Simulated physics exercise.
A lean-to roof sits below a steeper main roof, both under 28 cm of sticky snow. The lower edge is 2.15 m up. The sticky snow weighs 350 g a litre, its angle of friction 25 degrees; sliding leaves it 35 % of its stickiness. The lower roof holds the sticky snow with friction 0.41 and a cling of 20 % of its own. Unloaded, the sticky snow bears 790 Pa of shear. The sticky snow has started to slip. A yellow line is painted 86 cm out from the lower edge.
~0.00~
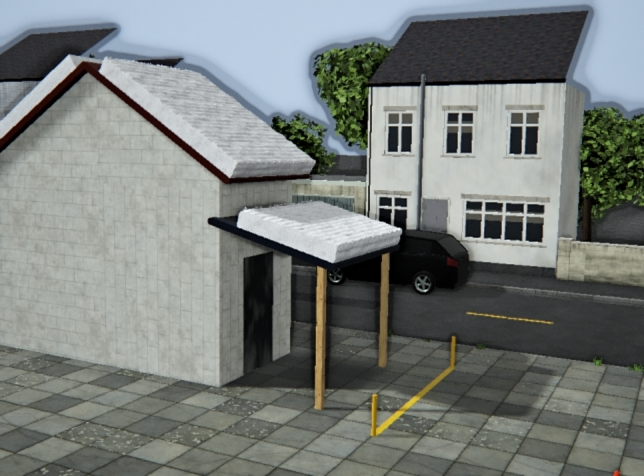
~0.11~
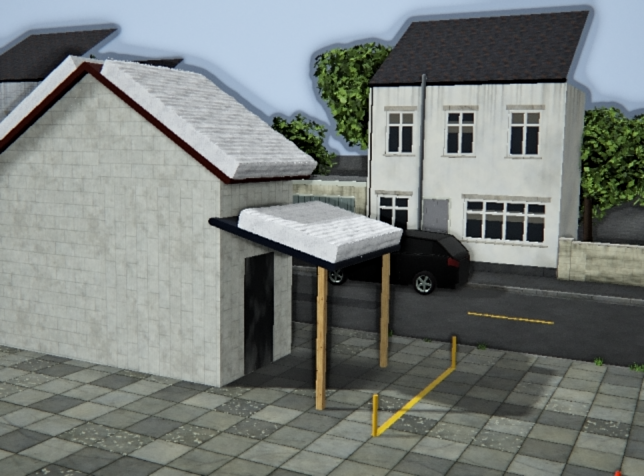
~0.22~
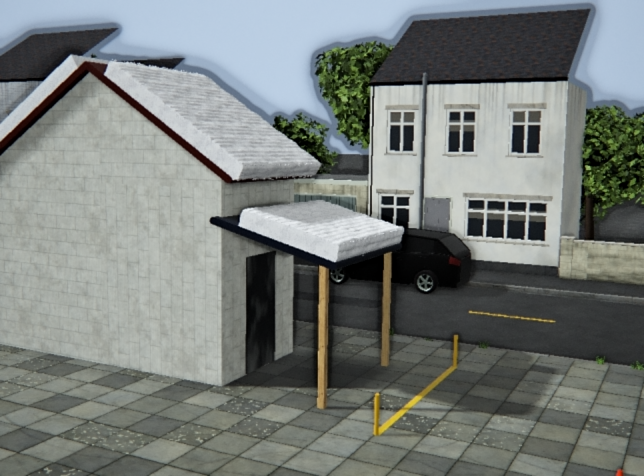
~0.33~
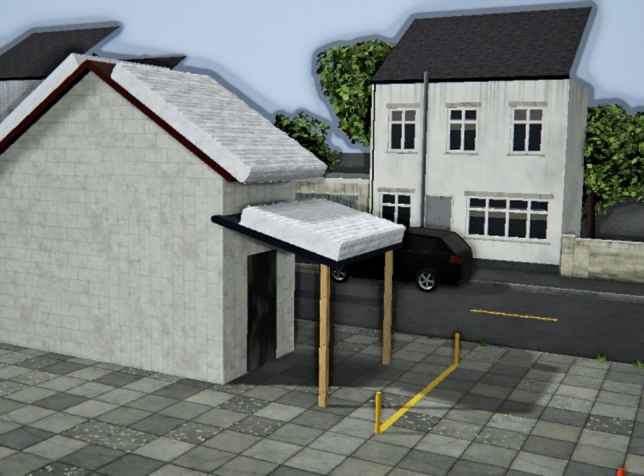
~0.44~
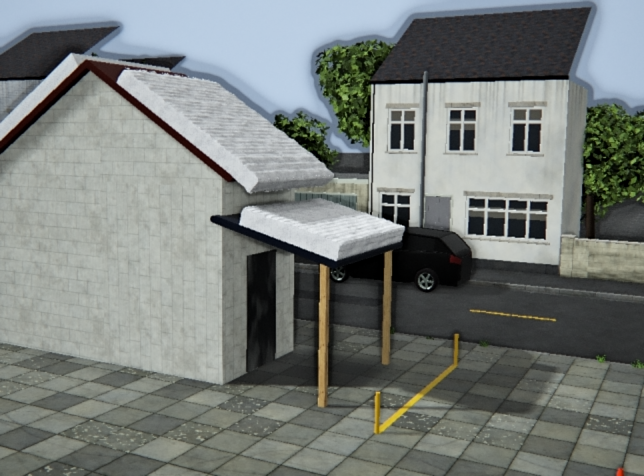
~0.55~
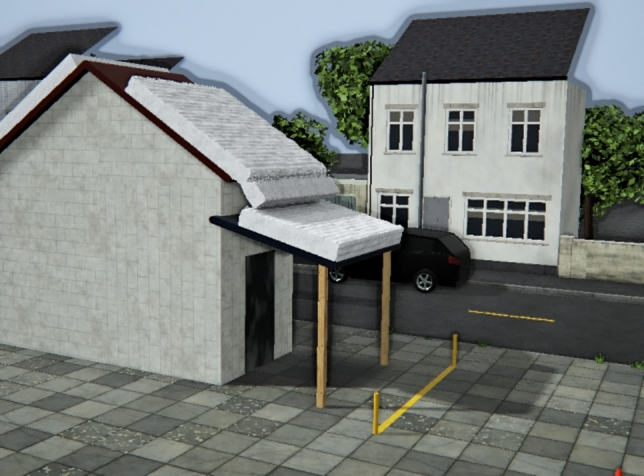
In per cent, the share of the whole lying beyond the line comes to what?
About 42 %.
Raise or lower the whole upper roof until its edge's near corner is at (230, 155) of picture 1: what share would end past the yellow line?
In that case some 60 per cent.
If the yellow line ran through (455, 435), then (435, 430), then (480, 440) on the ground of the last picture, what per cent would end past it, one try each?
In that order: 18 %, 25 %, 12 %.
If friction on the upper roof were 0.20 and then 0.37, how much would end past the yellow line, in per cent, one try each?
In that order: 35 %, 12 %.
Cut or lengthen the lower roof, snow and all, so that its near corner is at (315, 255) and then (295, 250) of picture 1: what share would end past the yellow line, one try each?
In that order: 55 %, 55 %.
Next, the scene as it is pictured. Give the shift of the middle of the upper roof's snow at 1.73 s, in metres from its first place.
Roughly 3.6 m.
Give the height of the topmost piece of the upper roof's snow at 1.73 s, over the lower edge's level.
Some 0.8 m.
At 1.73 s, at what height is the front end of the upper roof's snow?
Some 1.2 m.
After 1.09 s, none is below the lower edge and 0 % is past the line.
After 1.73 s, 25 % is below the lower edge and 13 % is past the line.
After 2.36 s, 58 % is below the lower edge and 41 % is past the line.
After 3.00 s, 63 % is below the lower edge and 42 % is past the line.
After 3.60 s, at the end, 63 % is below the lower edge and 42 % is past the line.
